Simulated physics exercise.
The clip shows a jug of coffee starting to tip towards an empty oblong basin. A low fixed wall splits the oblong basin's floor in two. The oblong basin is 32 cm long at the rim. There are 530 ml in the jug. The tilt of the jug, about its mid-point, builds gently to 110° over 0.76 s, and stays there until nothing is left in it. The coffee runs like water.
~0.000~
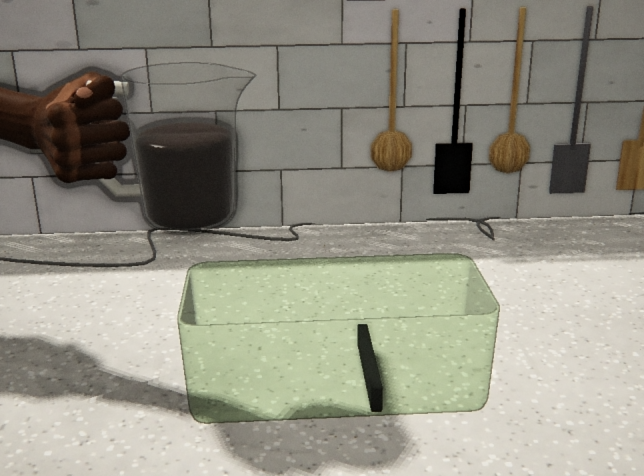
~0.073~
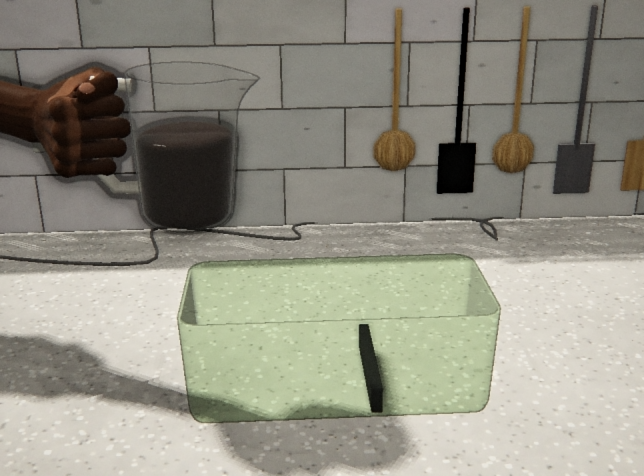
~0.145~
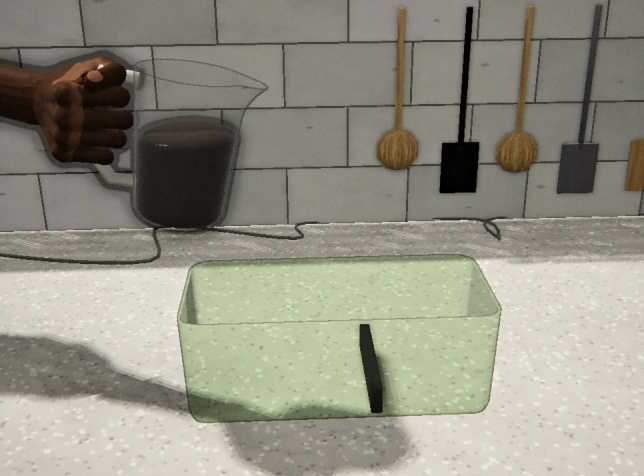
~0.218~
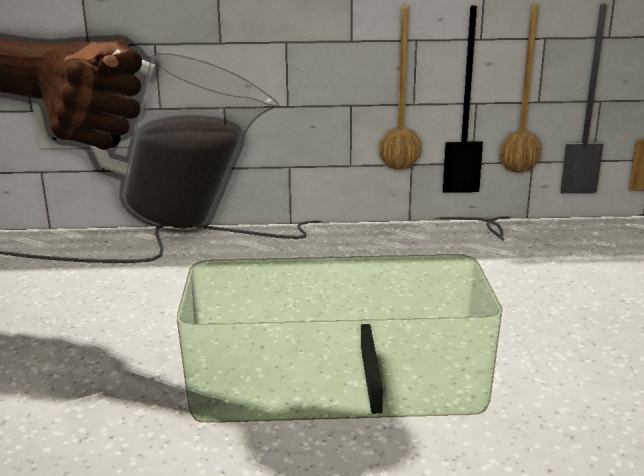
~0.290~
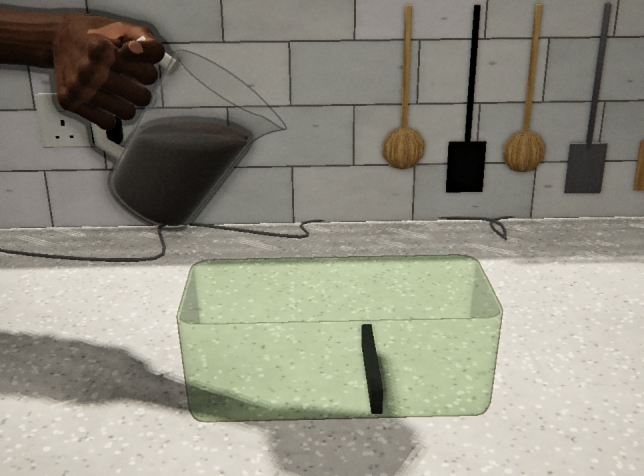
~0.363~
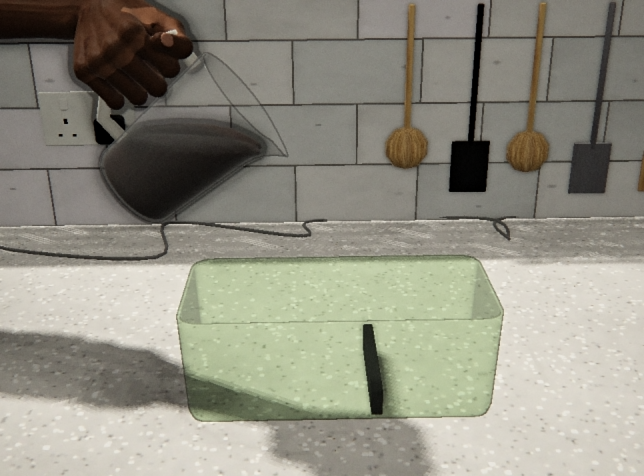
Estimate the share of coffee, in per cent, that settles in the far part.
The far part has some 11 per cent.
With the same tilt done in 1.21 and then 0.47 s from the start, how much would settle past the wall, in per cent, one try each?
In turn about 10 and 10 per cent.
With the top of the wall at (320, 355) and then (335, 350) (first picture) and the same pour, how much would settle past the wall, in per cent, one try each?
First 70, then 25 per cent.
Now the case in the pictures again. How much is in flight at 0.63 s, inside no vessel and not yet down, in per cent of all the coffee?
Near 26 in a hundred.
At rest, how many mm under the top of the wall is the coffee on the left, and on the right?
Some 14 mm on the left and 26 mm on the right.
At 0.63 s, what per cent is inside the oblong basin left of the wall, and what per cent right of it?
Some 12 per cent left and 0 right.
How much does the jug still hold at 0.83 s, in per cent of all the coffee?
Some 14 per cent.
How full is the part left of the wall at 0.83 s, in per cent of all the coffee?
Some 68 per cent.
Then, 0.63 s in, the tilt is 103° and 63 per cent is still to pour, 12 is left of the wall and 0 right of it.
Then, 0.83 s in, the tilt is 110° and 14 per cent is still to pour, 67 is left of the wall and 2 right of it.
Then, 1.04 s in, the tilt is 110° and 1 per cent is still to pour, 81 is left of the wall and 8 right of it.
Then, 1.26 s in, the tilt is 110° and 0 per cent is still to pour, 83 is left of the wall and 11 right of it.
Finally, 83 per cent lies left of the wall, 11 right of it and 6 outside.
